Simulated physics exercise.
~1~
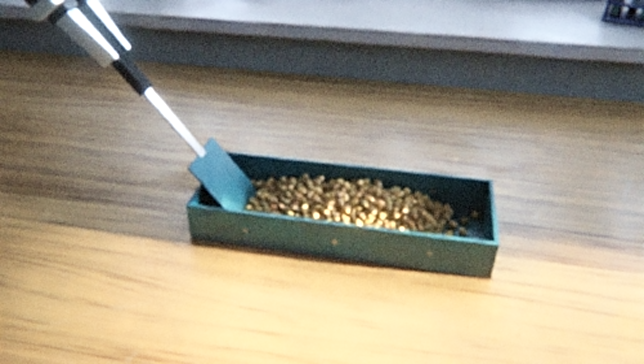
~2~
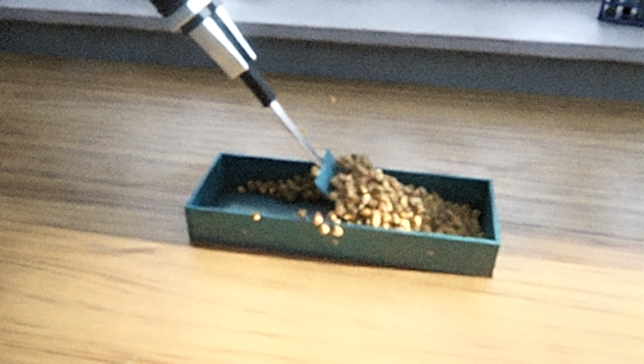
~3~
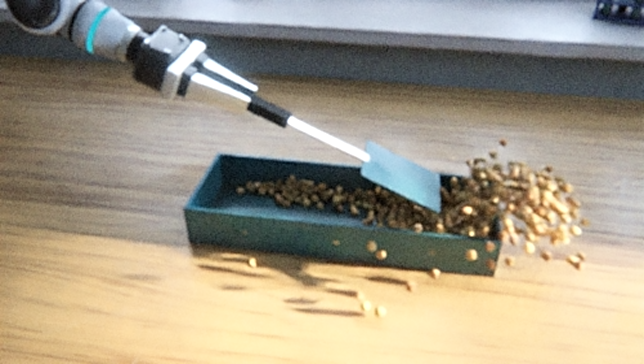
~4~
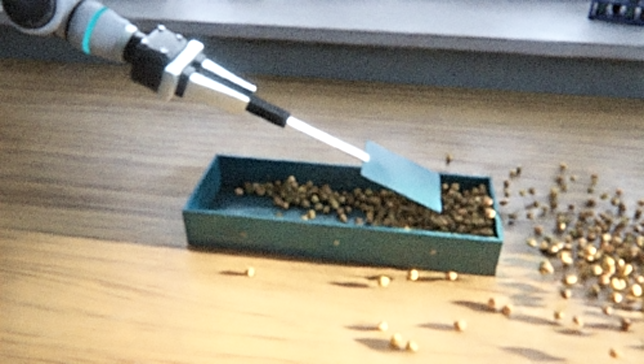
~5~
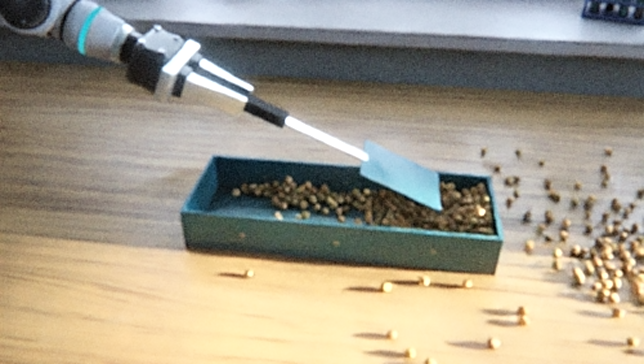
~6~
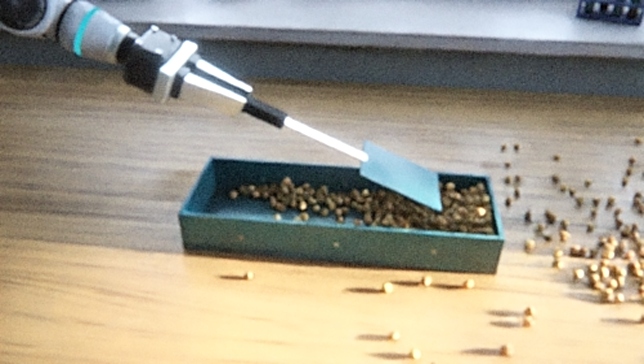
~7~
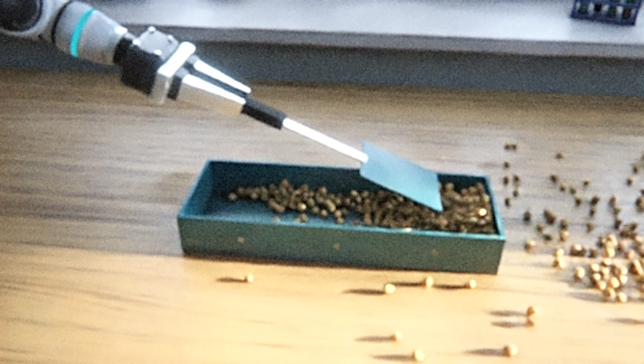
A robotic arm pushed a flat teal blade rightward through a dark green trough of dried chickpeas, heaping them up and flinging many over the right end, then stopped with the blade tilted above those left inside while the rest lay scattered across the wooden table.
